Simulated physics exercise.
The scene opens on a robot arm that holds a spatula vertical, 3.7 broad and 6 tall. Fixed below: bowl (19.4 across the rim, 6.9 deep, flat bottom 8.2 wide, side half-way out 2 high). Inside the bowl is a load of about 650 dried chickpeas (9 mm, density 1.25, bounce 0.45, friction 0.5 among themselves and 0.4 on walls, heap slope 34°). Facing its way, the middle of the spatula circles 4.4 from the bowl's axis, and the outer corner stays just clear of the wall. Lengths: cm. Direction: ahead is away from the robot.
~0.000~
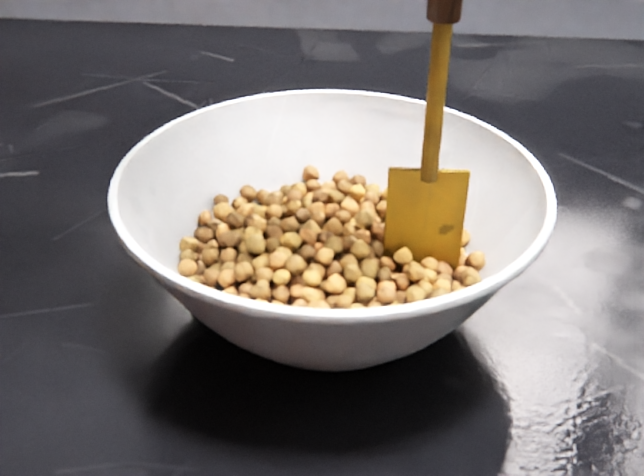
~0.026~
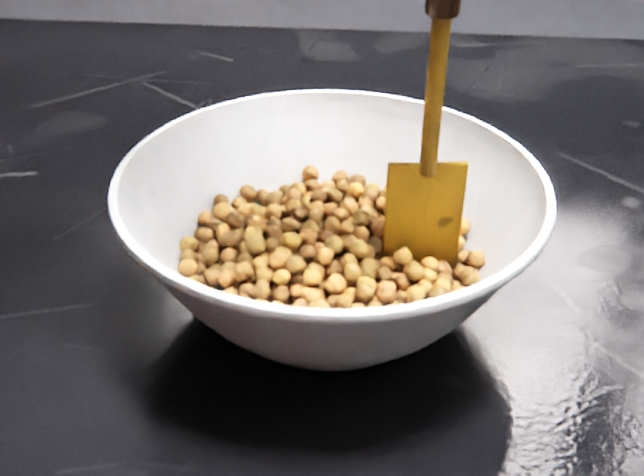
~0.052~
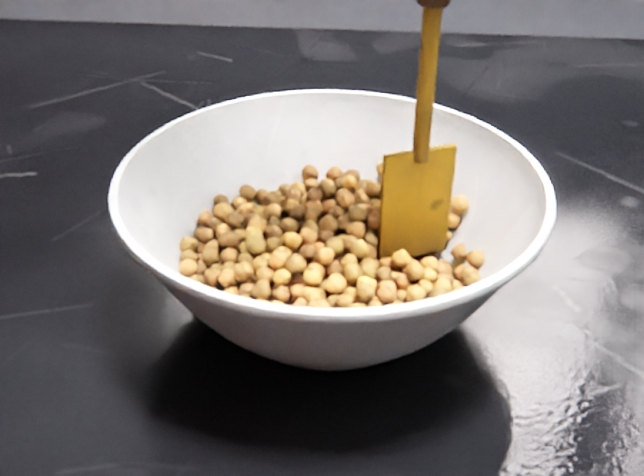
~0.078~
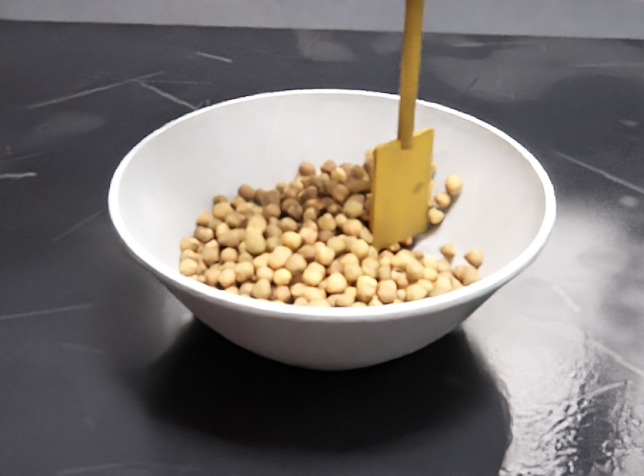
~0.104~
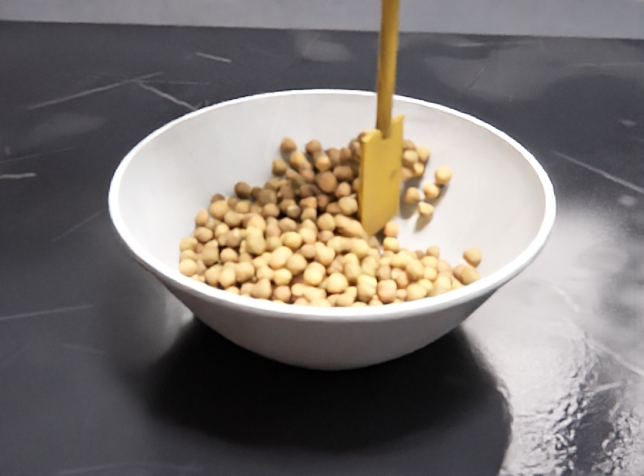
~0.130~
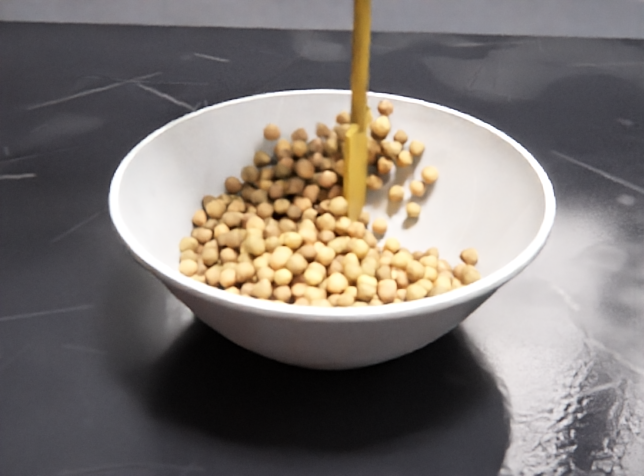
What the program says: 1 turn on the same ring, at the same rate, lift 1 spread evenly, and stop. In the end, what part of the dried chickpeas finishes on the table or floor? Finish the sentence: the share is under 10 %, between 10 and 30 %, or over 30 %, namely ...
The share is under 10 %.
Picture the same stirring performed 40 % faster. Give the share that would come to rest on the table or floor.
My guess is about 10 per cent.
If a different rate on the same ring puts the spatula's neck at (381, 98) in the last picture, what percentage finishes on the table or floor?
Some 0 %.
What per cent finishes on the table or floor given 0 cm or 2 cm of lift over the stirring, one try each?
About 5 per cent on the first try and 0 per cent on the second.
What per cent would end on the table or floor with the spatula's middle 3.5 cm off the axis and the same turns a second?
It would come to about 0 per cent.
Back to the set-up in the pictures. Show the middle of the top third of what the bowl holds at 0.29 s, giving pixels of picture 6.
(211, 239), roughly.
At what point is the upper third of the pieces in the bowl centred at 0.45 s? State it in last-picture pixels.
The centre is close to (385, 287).
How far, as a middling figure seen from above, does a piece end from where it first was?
Roughly 5 cm, measured level.
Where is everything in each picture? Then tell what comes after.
In the first picture, spatula neck at (432, 140), 0° round; upper third of the load around (320, 247), from x 185 to 475, top at y 175; 652 in the bowl.
In the second picture, spatula neck at (431, 134), 6° round; upper third of the load around (319, 244), from x 185 to 475, top at y 175.
In the third picture, spatula neck at (423, 121), 22° round; upper third of the load around (325, 237), from x 190 to 475, top at y 170.
In the fourth picture, spatula neck at (407, 109), 40° round; upper third of the load around (325, 228), from x 190 to 475, top at y 155.
In the fifth picture, spatula neck at (385, 99), 57° round; upper third of the load around (324, 223), from x 190 to 475, top at y 130.
In the sixth picture, spatula neck at (359, 93), 75° round; upper third of the load around (312, 211), from x 190 to 475, top at y 110; 652 in the bowl.
After 0.29 s, 184° round, highest piece 8 above the table; 652 in the bowl.
After 0.45 s, 292° round, highest piece 8 above the table; 642 in the bowl, 2 on the table or floor, 8 in flight or on the tool.
After 0.73 s, 0° round, highest piece 6 above the table; 636 in the bowl, 16 on the table or floor.
After 1.43 s, 0° round, highest piece 5 above the table; 636 in the bowl, 16 on the table or floor.
At rest, 636 in the bowl, 16 on the table or floor. That is 2 % on the table or floor.
